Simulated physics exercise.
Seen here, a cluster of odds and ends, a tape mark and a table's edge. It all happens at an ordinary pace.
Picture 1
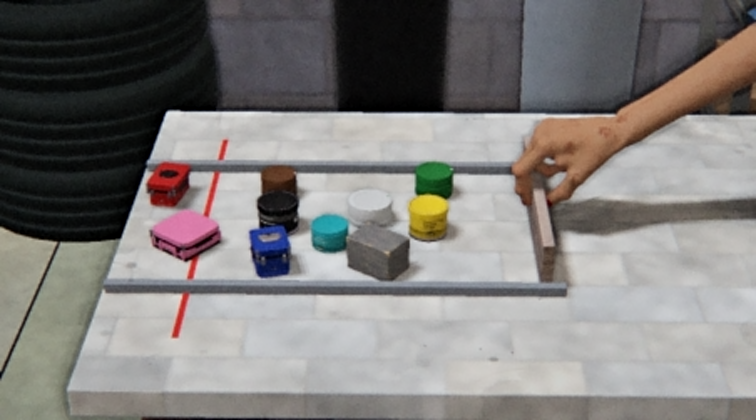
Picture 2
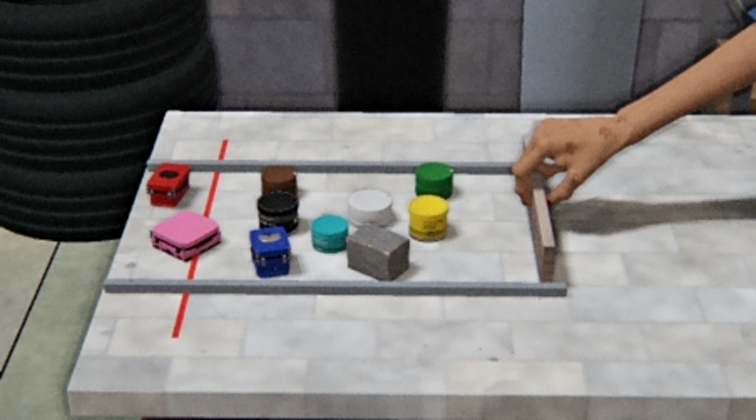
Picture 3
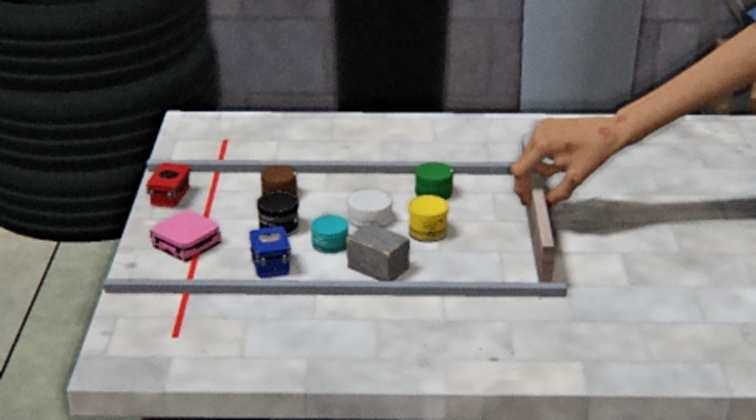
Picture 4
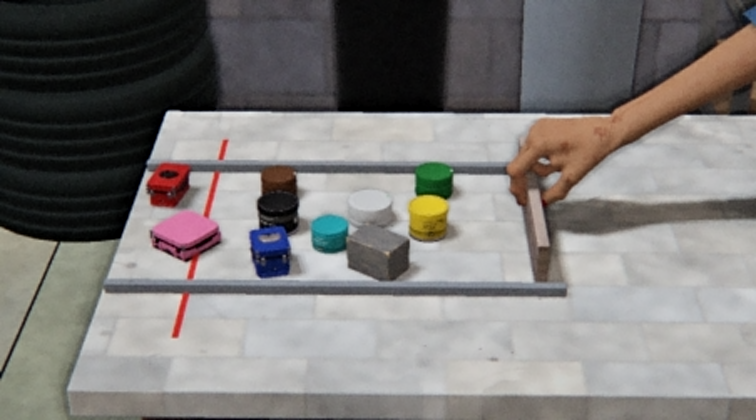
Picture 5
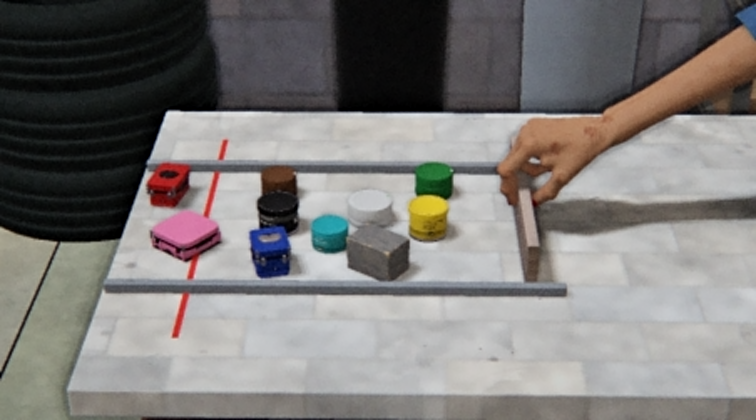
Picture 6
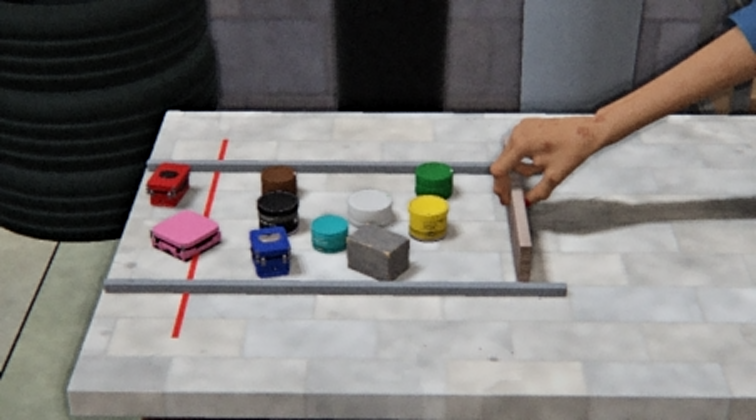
Hand holding a wooden board upright, then sliding it slightly left between two rails toward colourful tubs and cases, which stay still.
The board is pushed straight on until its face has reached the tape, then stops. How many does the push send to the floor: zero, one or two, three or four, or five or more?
The number that fall off is one or two.
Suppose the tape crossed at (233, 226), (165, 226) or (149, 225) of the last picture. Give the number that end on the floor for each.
In that order 0, 5 and 5.
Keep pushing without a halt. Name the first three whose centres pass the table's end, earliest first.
Earliest first: The red case, the blue case, the pink case.
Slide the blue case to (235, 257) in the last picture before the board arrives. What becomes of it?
Then it survives.
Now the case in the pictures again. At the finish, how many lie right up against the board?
It touches 5.
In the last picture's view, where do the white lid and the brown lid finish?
The white lid stops around (187, 199); the brown lid around (159, 186).
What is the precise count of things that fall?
Fallen: 1.
Early on, none off yet; red case at rest near (170, 186); pink case at rest near (186, 236); brown lid at rest near (279, 184).
Finally, the number that fall off is one or two; lost, red case.
